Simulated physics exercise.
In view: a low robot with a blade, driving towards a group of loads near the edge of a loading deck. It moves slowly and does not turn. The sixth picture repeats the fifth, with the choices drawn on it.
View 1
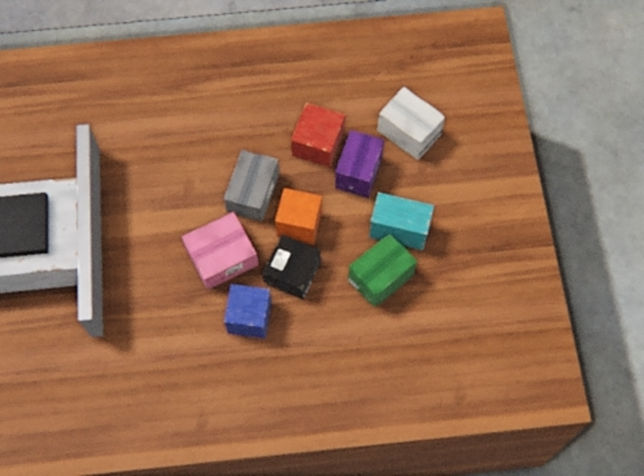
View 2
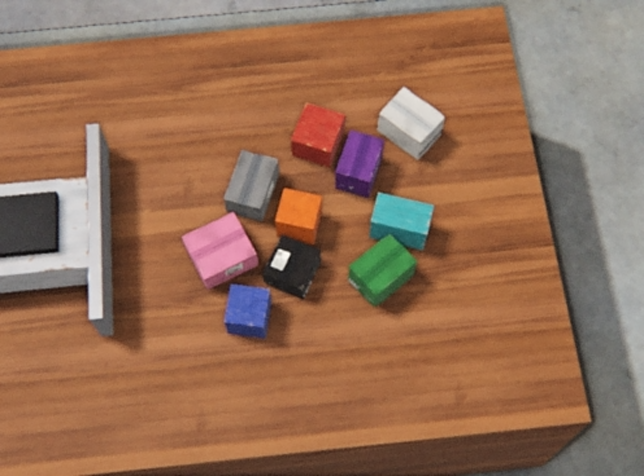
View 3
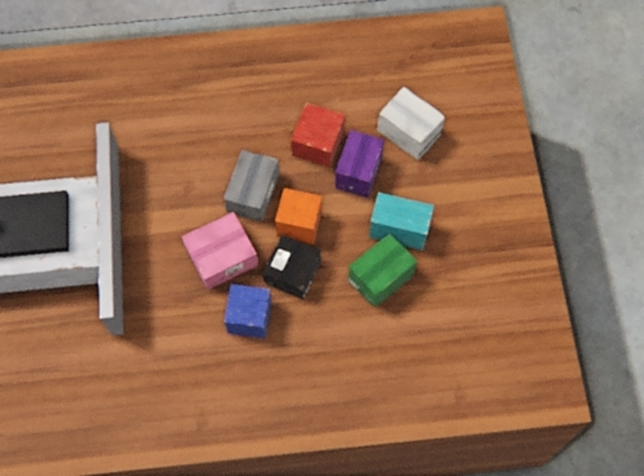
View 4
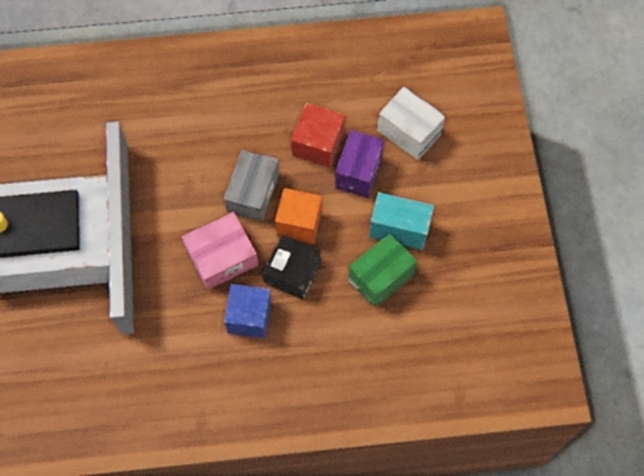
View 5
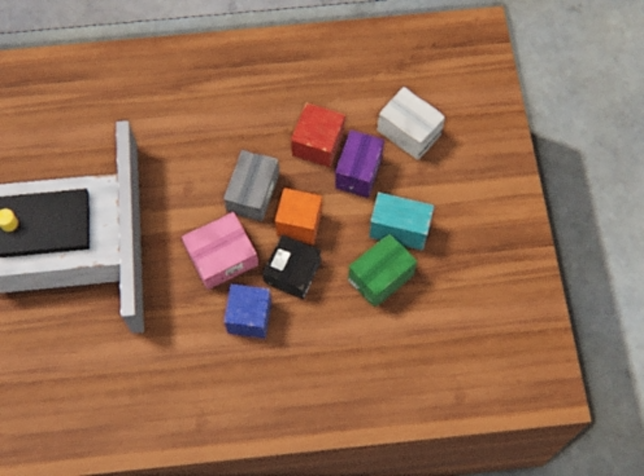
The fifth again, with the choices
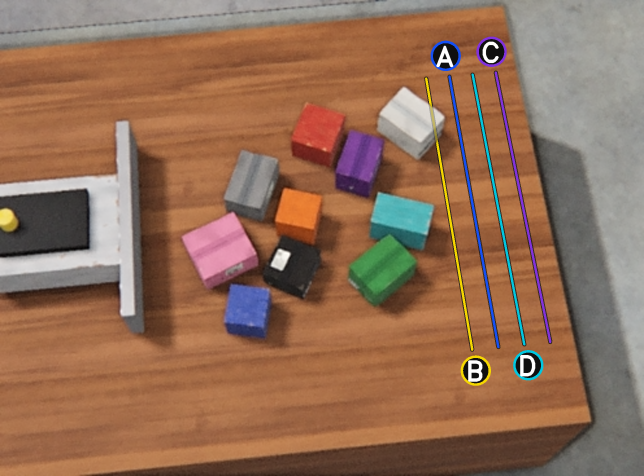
A low robot with a blade moves slowly right towards a group of coloured boxes.
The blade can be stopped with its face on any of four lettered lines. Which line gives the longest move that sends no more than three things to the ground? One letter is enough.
The farthest such stop is A.
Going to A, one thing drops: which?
The turquoise crate.
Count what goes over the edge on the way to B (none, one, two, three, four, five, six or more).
In all, none.
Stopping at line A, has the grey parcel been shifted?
By then, yes.
On the copy, A at (472, 204); B at (448, 206); C at (521, 199); D at (497, 202).
On A. First, robot (176, 209); blue crate (287, 304); green box (401, 270).
Then, robot (302, 198); green box (498, 297); turquoise crate (472, 231).
Finally, robot (401, 188); turquoise crate over the edge; white box (525, 98); one fallen.
By contrast, B is within the limit but short; C drops six; D drops five.
